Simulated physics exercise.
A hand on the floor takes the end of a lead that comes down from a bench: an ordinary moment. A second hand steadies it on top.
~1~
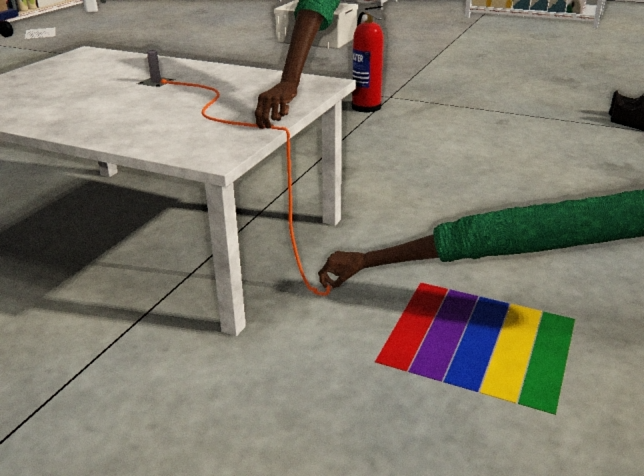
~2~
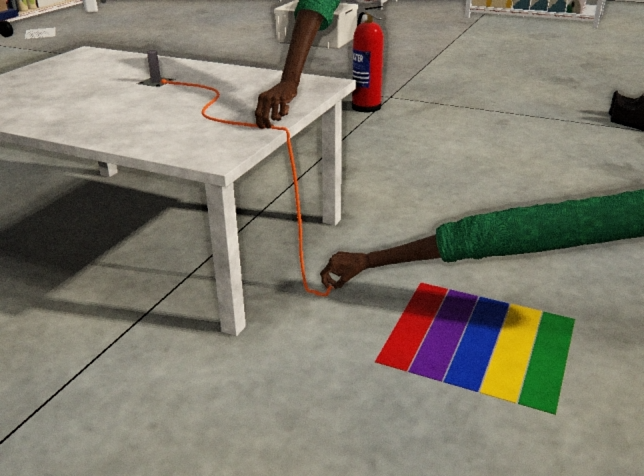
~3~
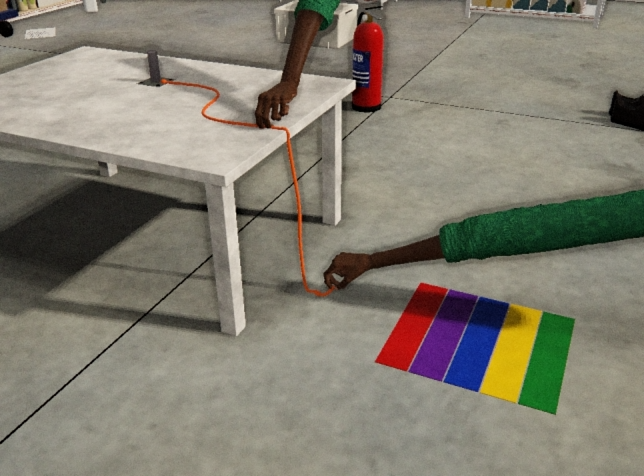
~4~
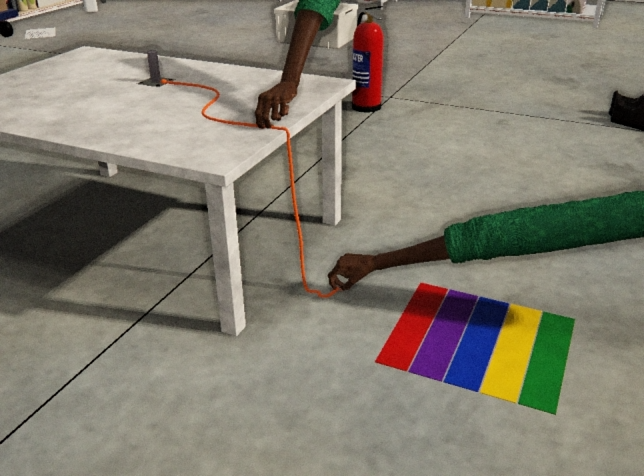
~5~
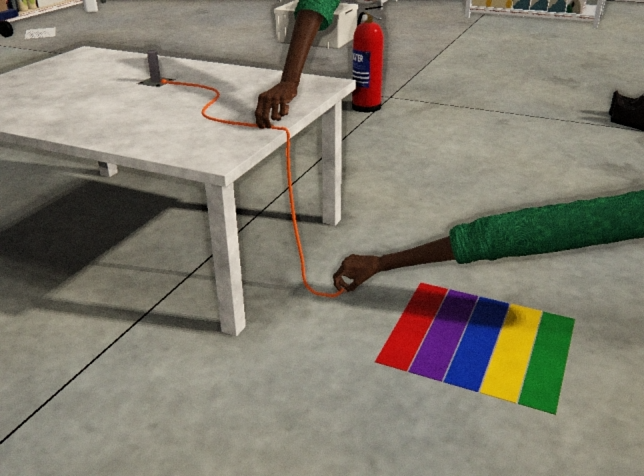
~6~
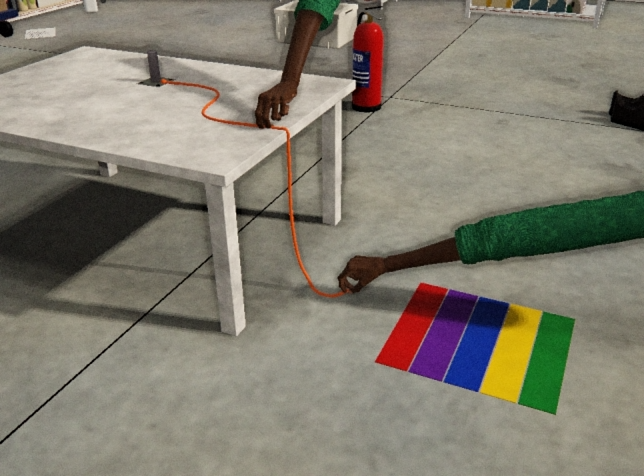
A hand near the floor draws the end of an orange cord slightly right while another hand rests on the table.
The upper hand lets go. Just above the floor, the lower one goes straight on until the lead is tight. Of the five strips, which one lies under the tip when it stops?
The blue strip.
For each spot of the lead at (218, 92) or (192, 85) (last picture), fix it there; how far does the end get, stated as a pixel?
I'd put it around (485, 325) the first time and around (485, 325) the second.
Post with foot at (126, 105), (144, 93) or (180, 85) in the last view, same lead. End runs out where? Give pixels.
Around (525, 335), then (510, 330), then (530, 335).
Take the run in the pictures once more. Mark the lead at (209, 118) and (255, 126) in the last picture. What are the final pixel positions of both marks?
At (262, 115) for the first, at (300, 134) for the second.
A little later, end near (433, 312); over purple.
Next, end near (467, 320); over blue.
When it is tight, end near (486, 325); over blue. Over blue.
